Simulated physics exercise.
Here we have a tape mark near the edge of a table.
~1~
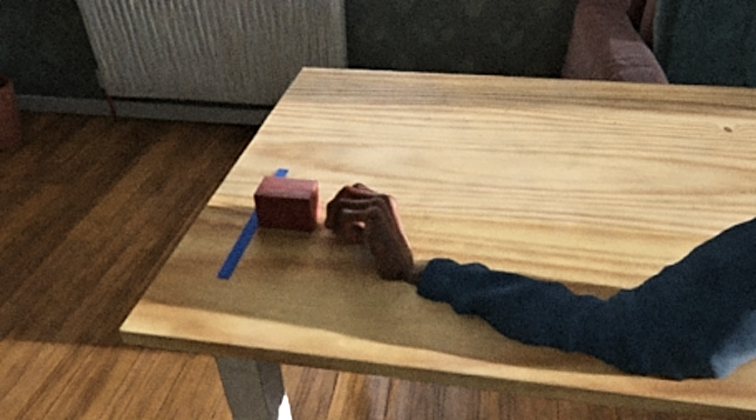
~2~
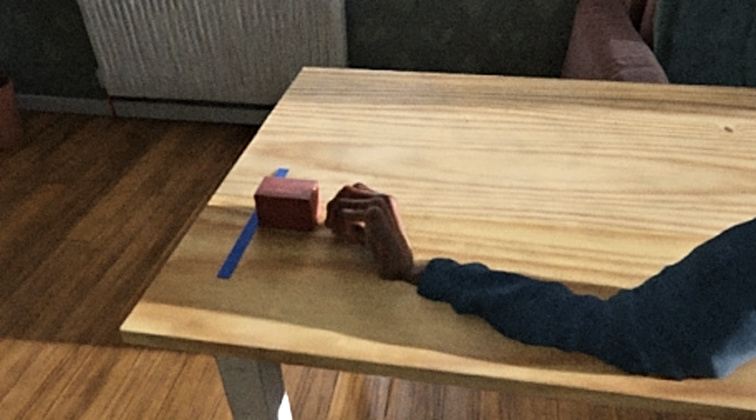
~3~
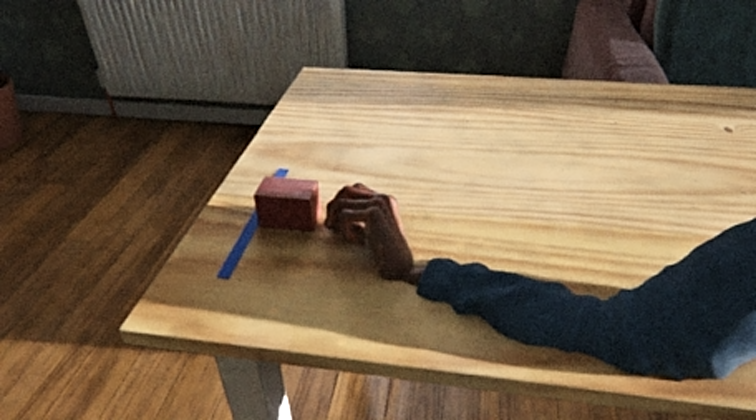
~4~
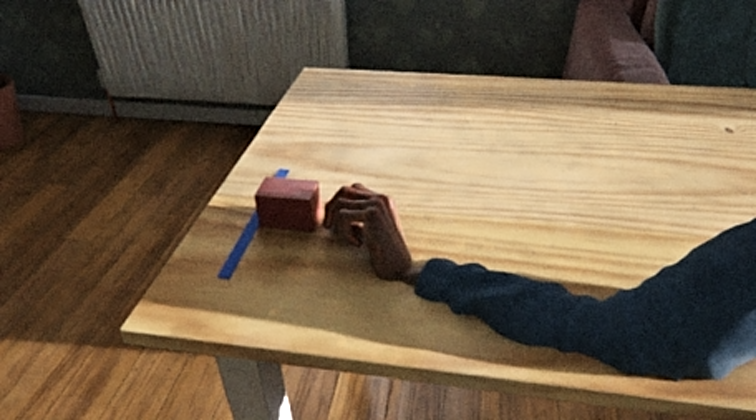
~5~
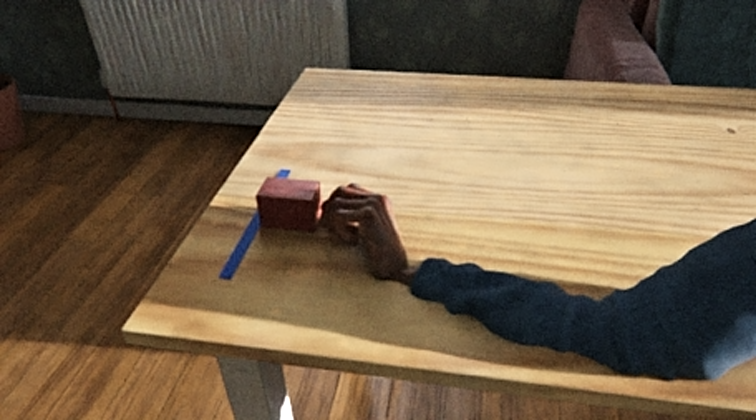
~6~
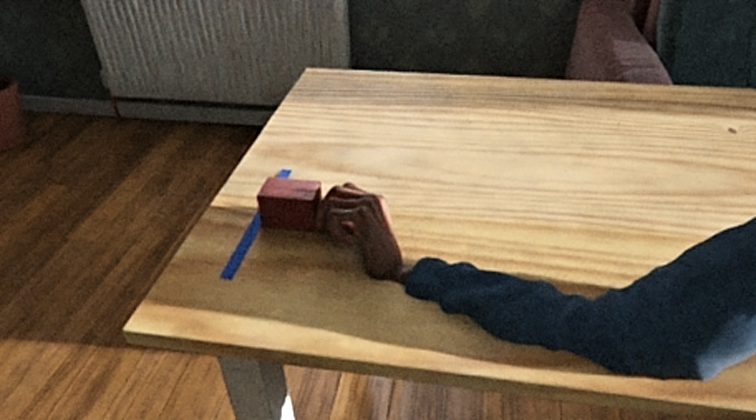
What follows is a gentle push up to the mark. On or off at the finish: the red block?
As it turns out, the red block stays on the table.
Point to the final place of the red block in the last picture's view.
Roughly at (225, 199).
Then, 0.30 s after the last picture, red block moved a little near (269, 203).
Then, 0.58 s after the last picture, red block moved about its own width near (245, 200).
At rest, the red block remains on top, near (225, 198).
